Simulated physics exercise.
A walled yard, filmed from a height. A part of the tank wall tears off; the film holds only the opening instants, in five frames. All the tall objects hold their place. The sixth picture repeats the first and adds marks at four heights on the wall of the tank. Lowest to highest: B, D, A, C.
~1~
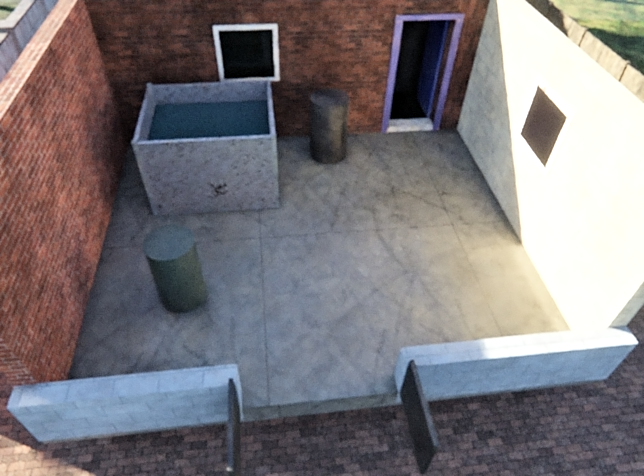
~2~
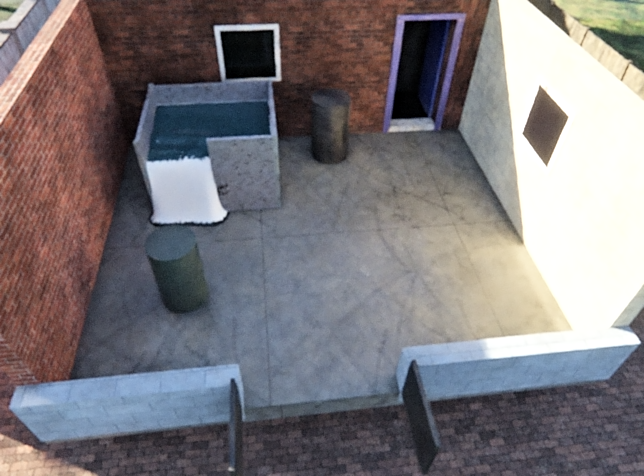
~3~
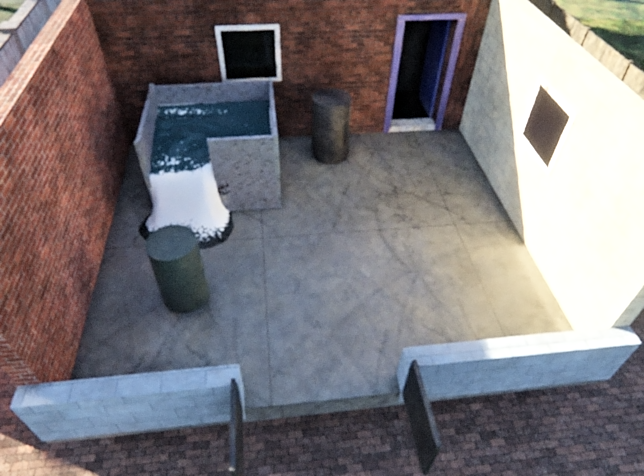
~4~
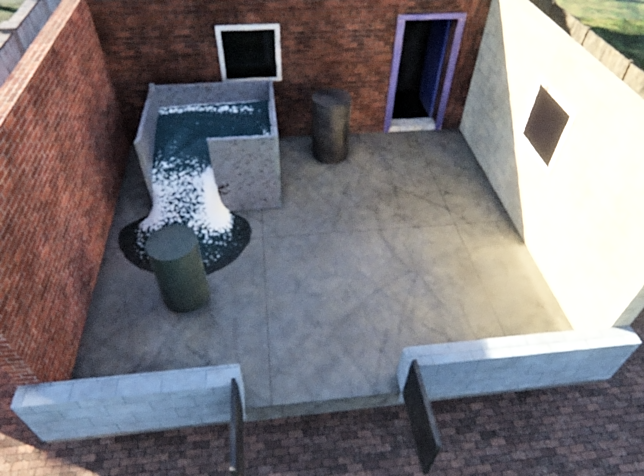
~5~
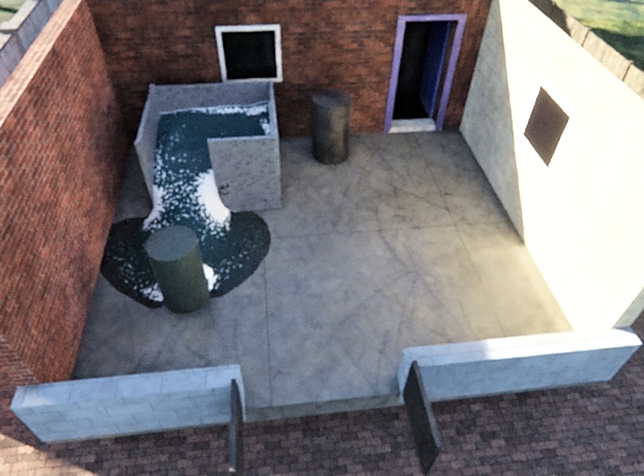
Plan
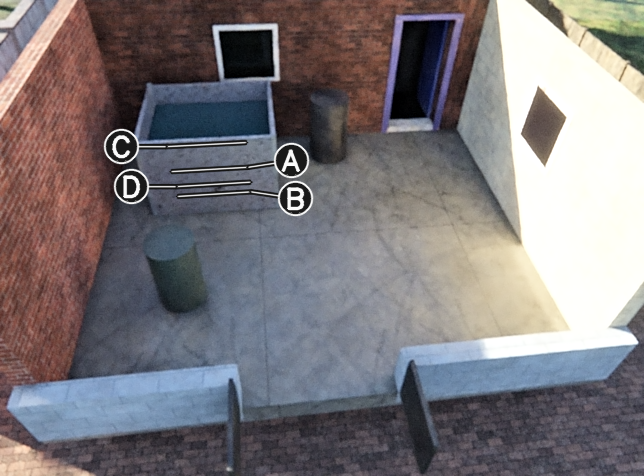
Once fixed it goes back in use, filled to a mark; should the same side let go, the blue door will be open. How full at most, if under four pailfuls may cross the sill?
It is A.
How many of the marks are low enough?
Three of them.
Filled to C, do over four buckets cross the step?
Yes, that goes wrong.
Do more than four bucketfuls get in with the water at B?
No, that is safe.
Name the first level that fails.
That would be C.
On the marked copy, A at (210, 169); B at (214, 194); C at (206, 144); D at (213, 184); from the bottom up B, D, A, C.
For level A, a bucket or two gets in.
For level B, nothing gets over.
For level C, about 12 bucketfuls get in.
For level D, nothing gets over.
